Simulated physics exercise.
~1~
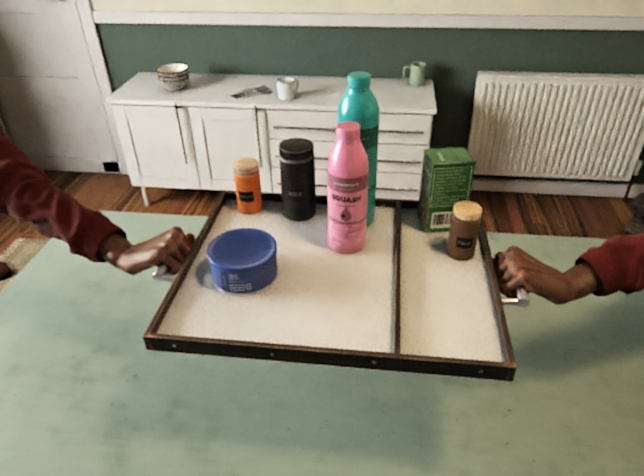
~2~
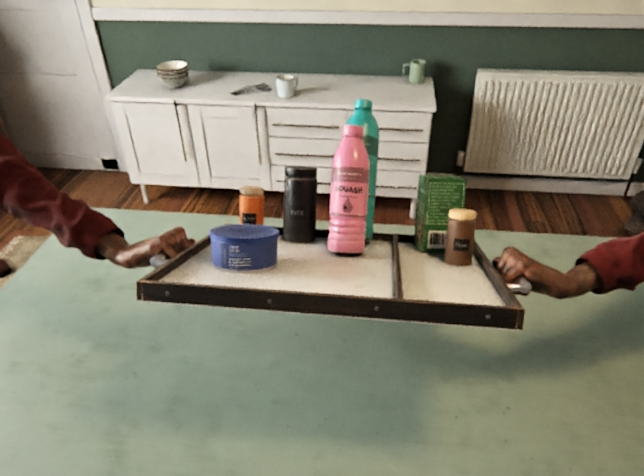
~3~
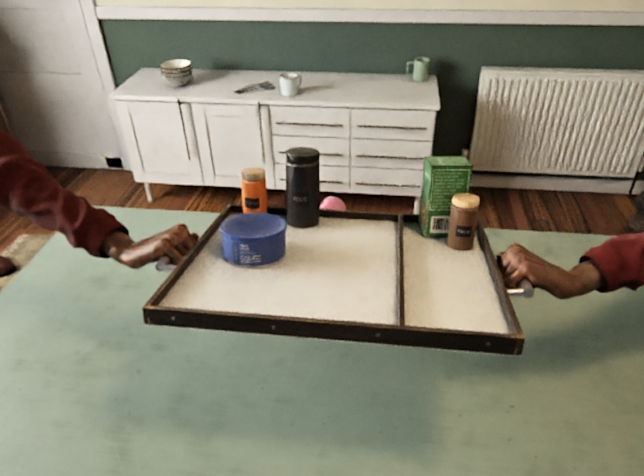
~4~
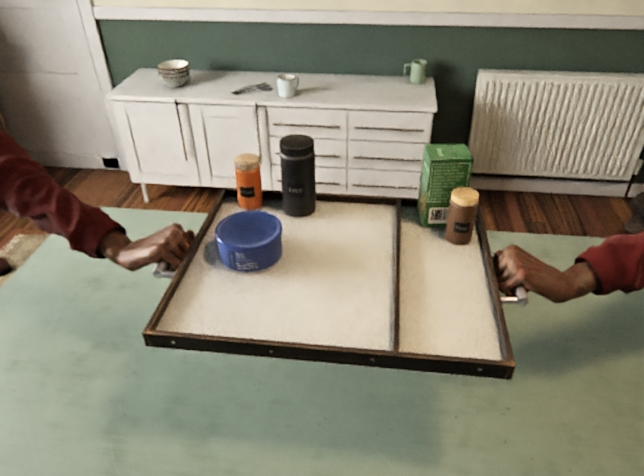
Two hands held a serving tray of bottles, jars and a green carton, dipping its far edge until the turquoise and pink bottles toppled off the back, then levelling it again with the other five items still standing on it.
